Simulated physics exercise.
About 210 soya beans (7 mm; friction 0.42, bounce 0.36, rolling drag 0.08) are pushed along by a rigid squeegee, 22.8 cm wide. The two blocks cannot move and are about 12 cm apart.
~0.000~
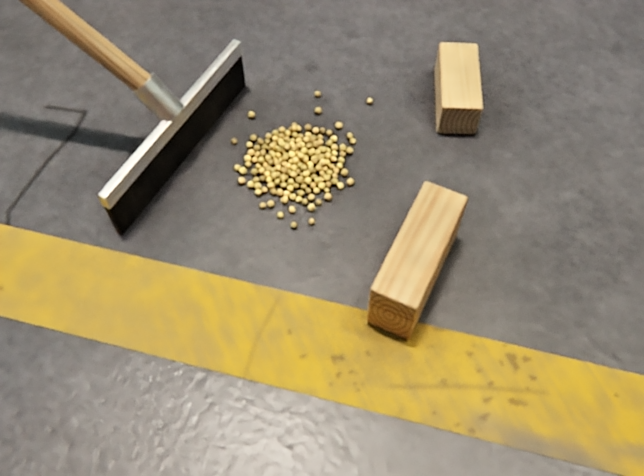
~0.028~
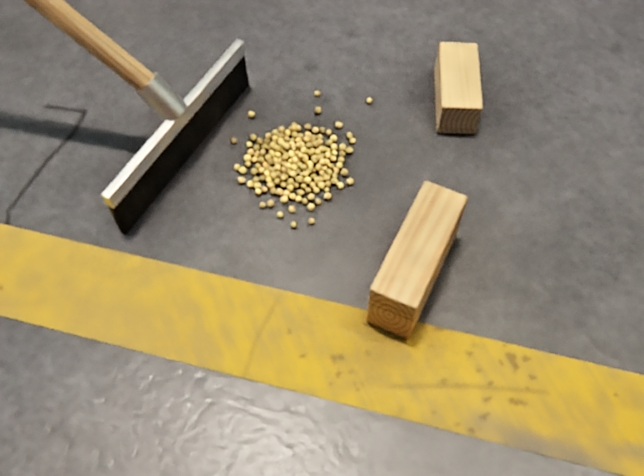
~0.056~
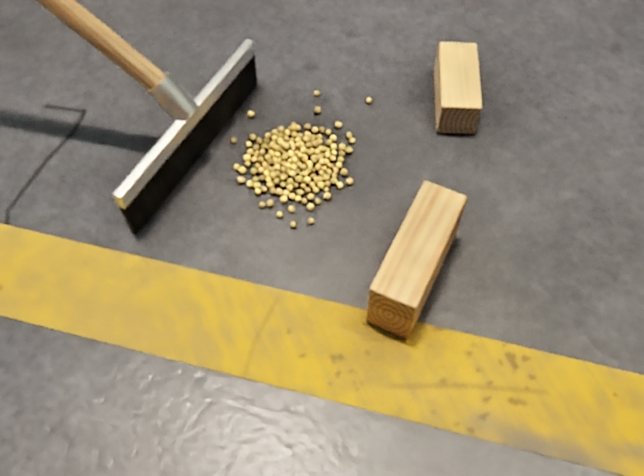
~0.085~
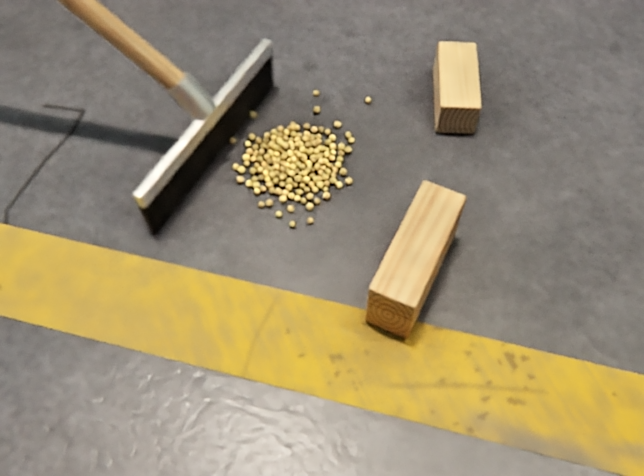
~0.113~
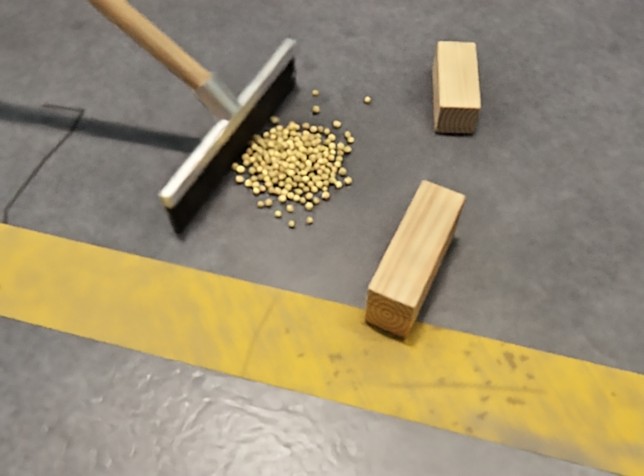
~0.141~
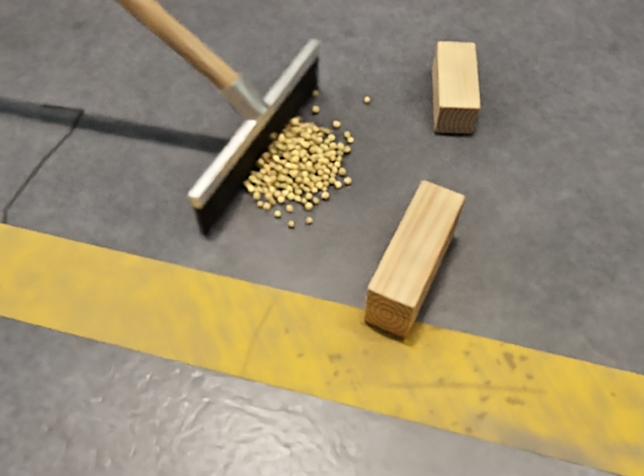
To begin with, a squeegee with a wooden handle stands left of a loose pile of small tan beans on a grey floor, near two wooden blocks and a yellow stripe. It slides slowly right, then faster, reaches the pile's left edge and pushes those beans into the rest.
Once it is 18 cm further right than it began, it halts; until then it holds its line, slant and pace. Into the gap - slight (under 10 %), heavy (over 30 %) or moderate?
Heavy.
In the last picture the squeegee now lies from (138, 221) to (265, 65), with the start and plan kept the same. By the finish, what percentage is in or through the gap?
Gap share: 15 in a hundred.
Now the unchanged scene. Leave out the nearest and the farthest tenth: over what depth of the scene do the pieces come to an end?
Roughly 20 cm.
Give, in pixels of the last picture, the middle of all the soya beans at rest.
Centre: Close to (430, 201).
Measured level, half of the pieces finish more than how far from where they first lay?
I'd guess near 18 cm, give or take.
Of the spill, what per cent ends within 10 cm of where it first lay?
About 5 %.
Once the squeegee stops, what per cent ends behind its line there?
About 0 %.
After 0.26 s, squeegee 18 cm from its start, spill 17 cm wide; held up before the blocks 100 %.
Then, at 0.39 s, squeegee 18 cm from its start, spill 21 cm wide; in or through the gap 30 %, held up before the blocks 70 %.
After 0.50 s, squeegee 18 cm from its start, spill 24 cm wide; in or through the gap 45 %, round the near block 5 %, held up before the blocks 50 %.
In the end, at 1.6 s, in or through the gap 50 %, round the near block 5 %, round the far block 0 %, held up before the blocks 45 %.
